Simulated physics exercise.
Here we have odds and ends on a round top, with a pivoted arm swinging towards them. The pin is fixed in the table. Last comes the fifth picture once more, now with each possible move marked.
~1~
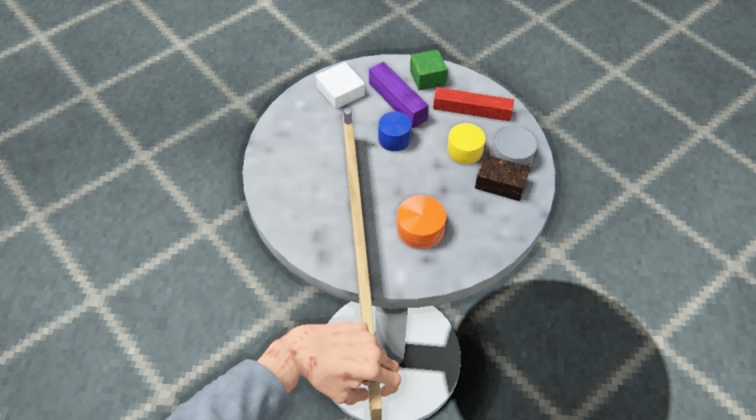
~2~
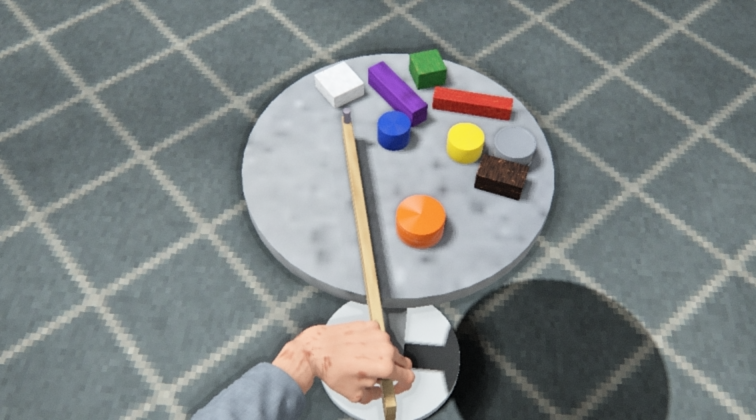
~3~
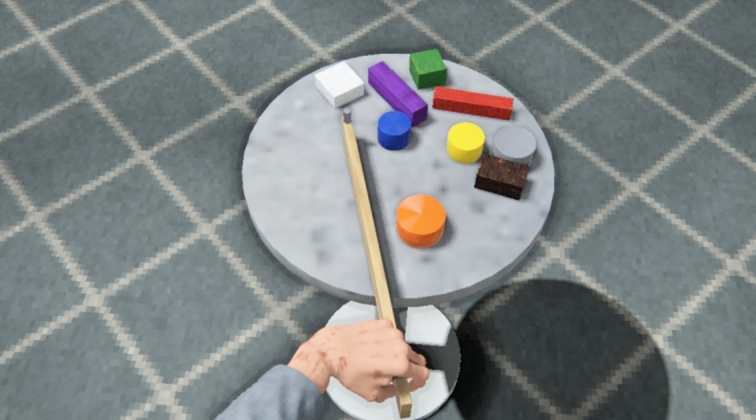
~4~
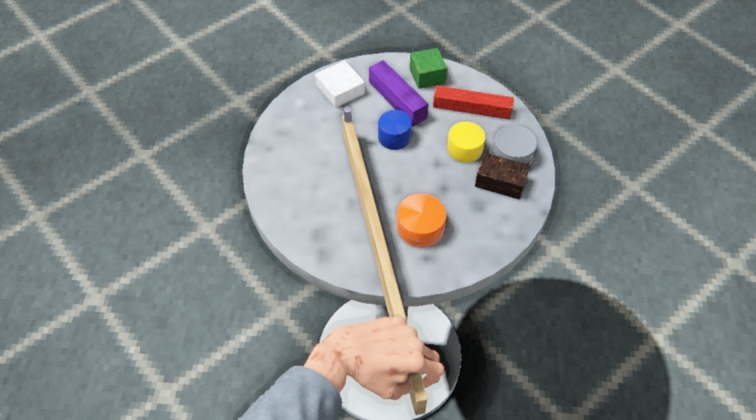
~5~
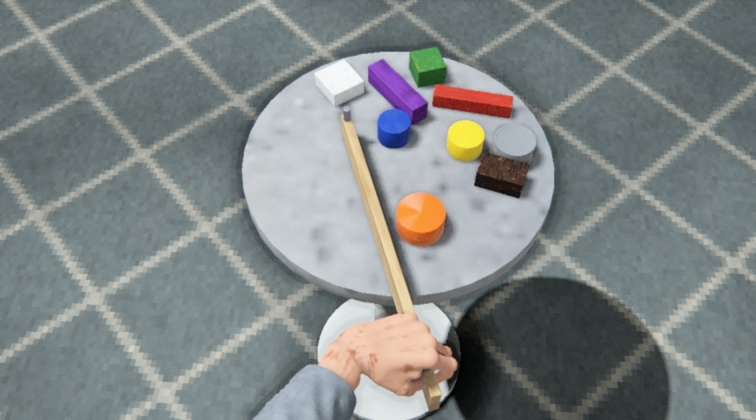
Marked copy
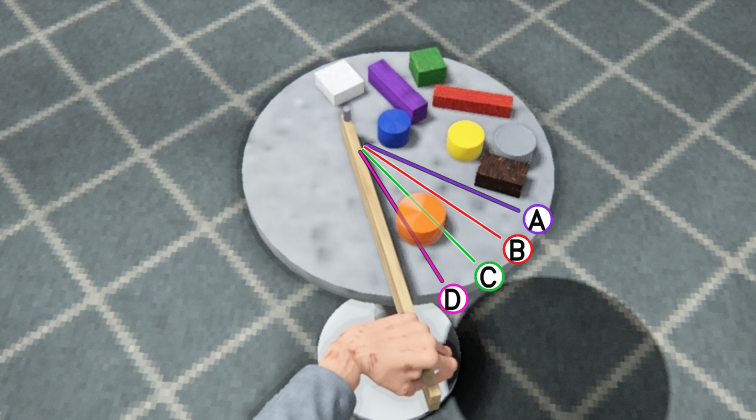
A hand in a grey sleeve grips the near end of a wooden arm over a round grey top, seen from above on a tiled floor. White, purple and green blocks lie at the back, a red bar, yellow and grey tins and a dark brown block to the right, blue and orange tins nearer the middle. The hand slides steadily right, slanting the arm while its far tip barely moves.
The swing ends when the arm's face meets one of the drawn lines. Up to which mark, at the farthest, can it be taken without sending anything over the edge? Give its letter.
No farther than A.
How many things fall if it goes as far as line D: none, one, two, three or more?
By then, none.
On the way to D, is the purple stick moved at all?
By then, no.
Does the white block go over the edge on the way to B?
No.
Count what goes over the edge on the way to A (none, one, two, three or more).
In all, none.
On the copy, A at (440, 177); B at (430, 190); C at (416, 203); D at (399, 212).
On A. First, arm (403, 189); orange tin (443, 211); green block (428, 67).
Then, arm (428, 172); grey tin (516, 145); black block (505, 171).
Finally, arm (439, 158); grey tin (538, 130); black block (519, 159); nothing has fallen.
By contrast, B is safe but short; C is safe but short; D is safe but short.
